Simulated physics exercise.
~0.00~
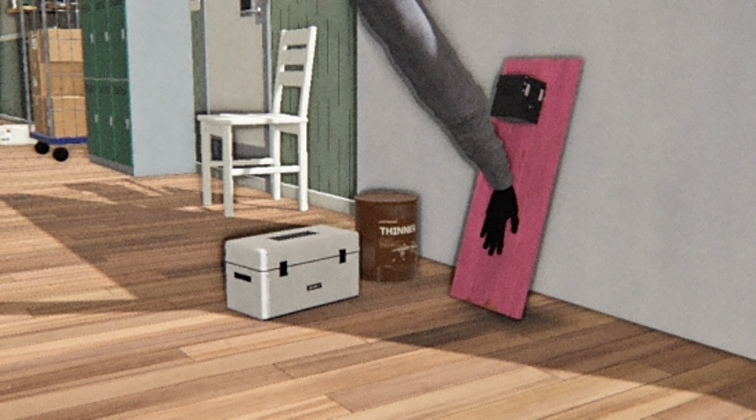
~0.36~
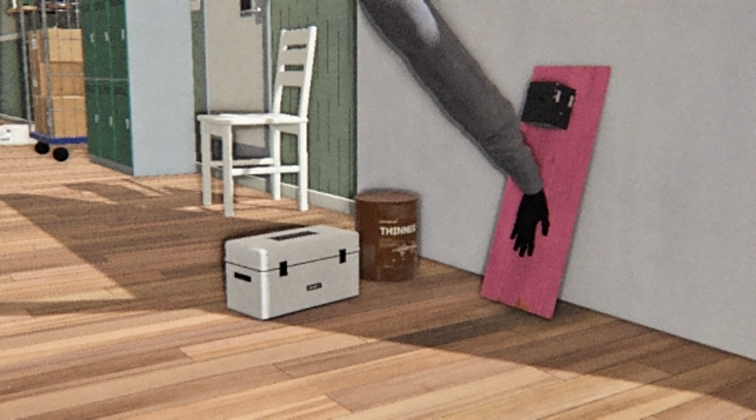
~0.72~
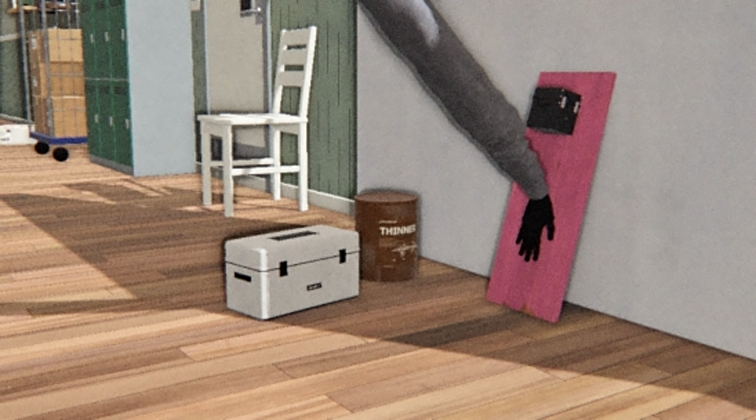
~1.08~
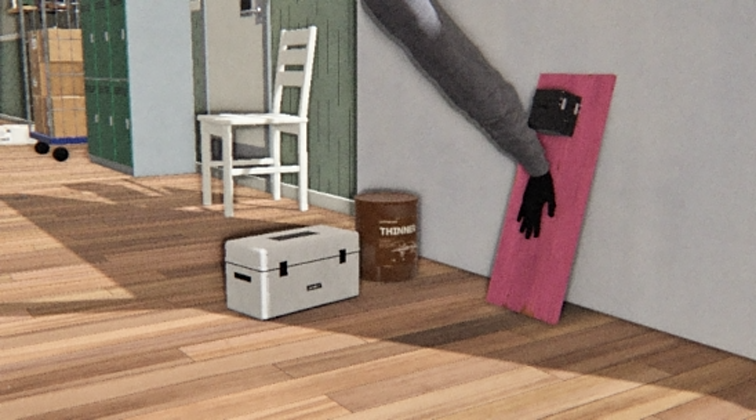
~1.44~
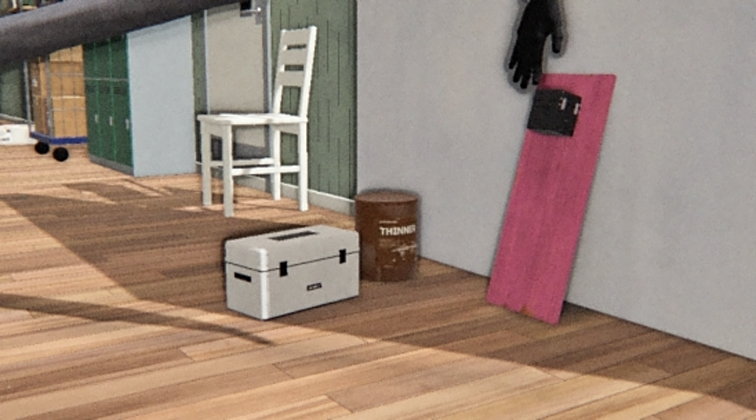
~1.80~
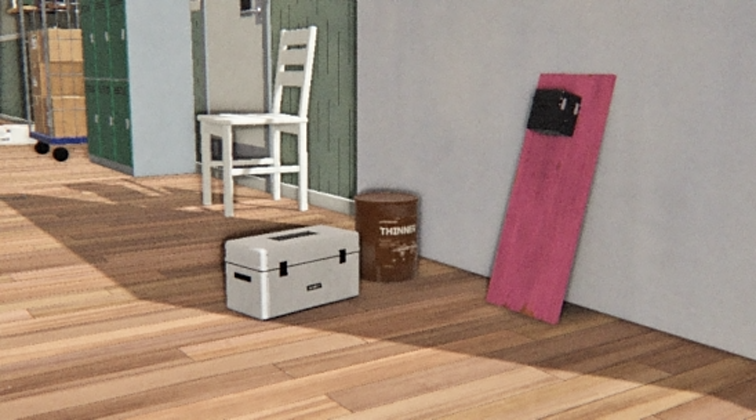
Pink board sliding right along a wall under a black-gloved hand, then staying propped at a lean after the hand withdraws.
